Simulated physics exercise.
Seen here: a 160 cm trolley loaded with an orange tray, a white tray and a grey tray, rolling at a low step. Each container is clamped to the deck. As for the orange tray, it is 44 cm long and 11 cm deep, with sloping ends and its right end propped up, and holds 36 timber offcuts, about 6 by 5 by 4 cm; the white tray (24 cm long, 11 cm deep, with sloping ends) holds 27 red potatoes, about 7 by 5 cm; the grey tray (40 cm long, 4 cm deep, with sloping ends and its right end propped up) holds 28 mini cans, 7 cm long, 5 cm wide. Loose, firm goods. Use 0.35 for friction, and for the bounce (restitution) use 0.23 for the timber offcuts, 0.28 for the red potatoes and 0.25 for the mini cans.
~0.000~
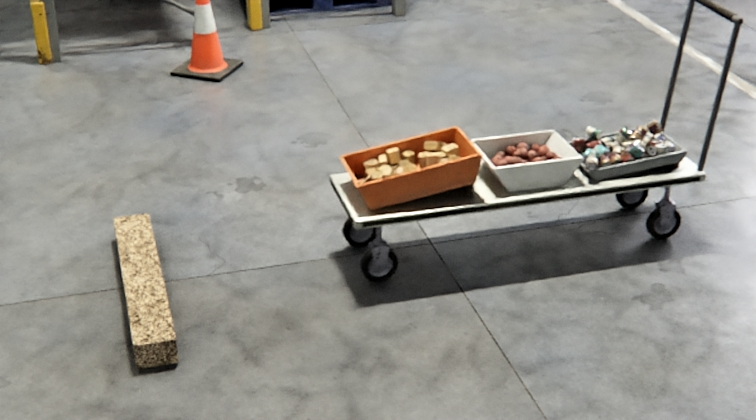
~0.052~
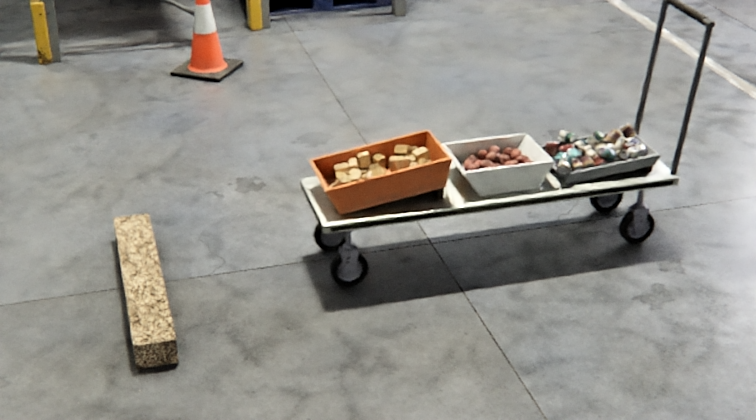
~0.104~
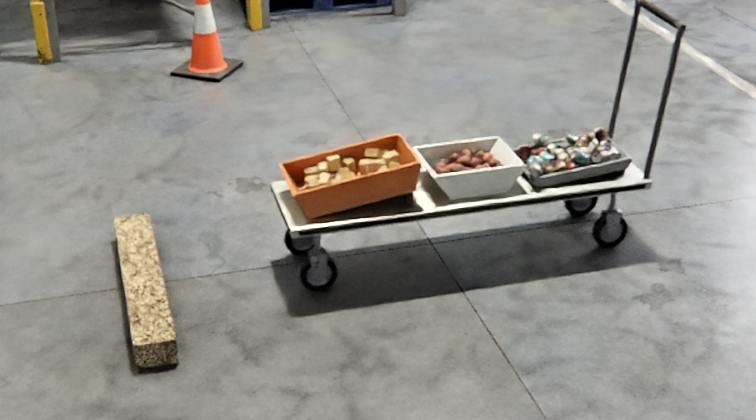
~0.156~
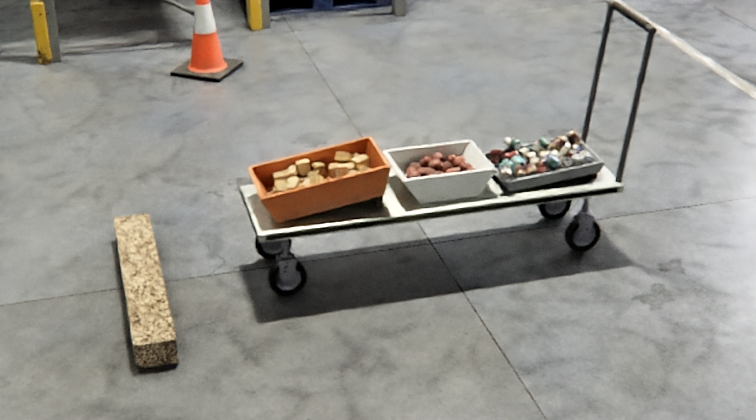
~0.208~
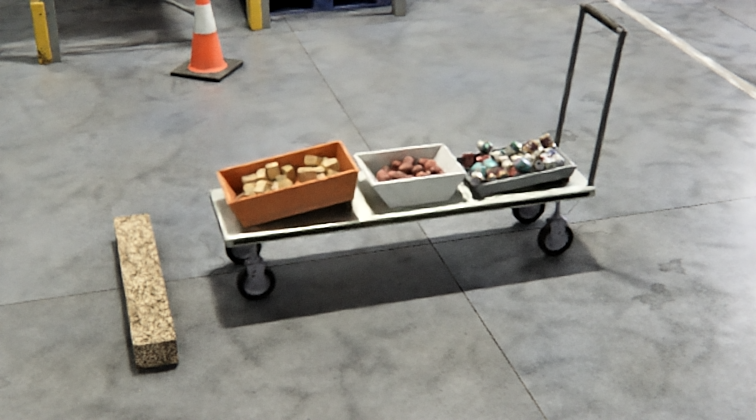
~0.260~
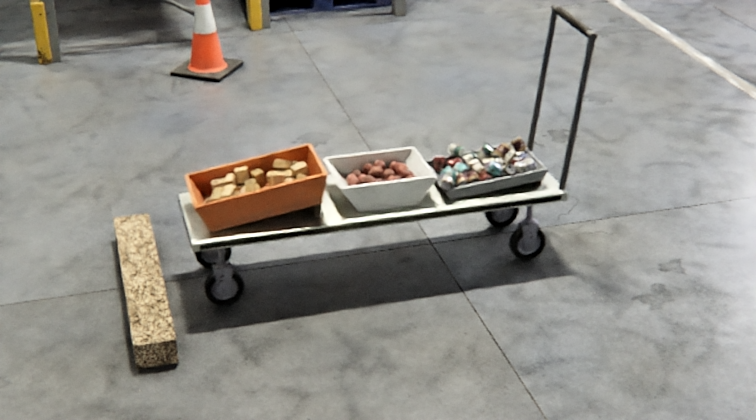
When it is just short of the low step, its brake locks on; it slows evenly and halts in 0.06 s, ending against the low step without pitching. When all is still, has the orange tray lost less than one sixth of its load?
Yes.
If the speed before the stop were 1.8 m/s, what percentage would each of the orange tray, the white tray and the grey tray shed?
In that case the orange tray sheds 0 per cent of its load, the white tray 0 per cent, and the grey tray 20 per cent.
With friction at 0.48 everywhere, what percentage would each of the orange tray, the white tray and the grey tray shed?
You'd see orange tray shed 10 percent, white tray shed 0 percent, and grey tray shed 40 percent.
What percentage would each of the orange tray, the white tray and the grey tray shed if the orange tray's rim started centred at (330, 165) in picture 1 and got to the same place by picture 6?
Orange tray 0 %, white tray 0 %, grey tray 20 %.
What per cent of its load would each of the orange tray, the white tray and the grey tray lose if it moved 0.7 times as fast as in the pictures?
Orange tray 0, white tray 0, grey tray 20 per cent.
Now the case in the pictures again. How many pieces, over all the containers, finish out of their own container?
Count of pieces - near 14.
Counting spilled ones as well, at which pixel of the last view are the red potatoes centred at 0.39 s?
They're centred near (327, 186).
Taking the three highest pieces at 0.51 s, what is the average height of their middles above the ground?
Their middles average near 56 cm high.
After 0.29 s, it begins to slow.
After 0.39 s, the orange tray has all 36, the white tray has all 27 and the grey tray is down by 4 of 28.
After 0.51 s, the orange tray is down by 1 of 36, the white tray is down by 3 of 27 and the grey tray is down by 4 of 28.
After 0.74 s, the orange tray is down by 3 of 36, the white tray is down by 3 of 27 and the grey tray is down by 6 of 28.
When it is over (at 1.25 s), the orange tray is down by 3 of 36, the white tray is down by 3 of 27 and the grey tray is down by 8 of 28. Asked share, 3 of 36, 8 per cent.
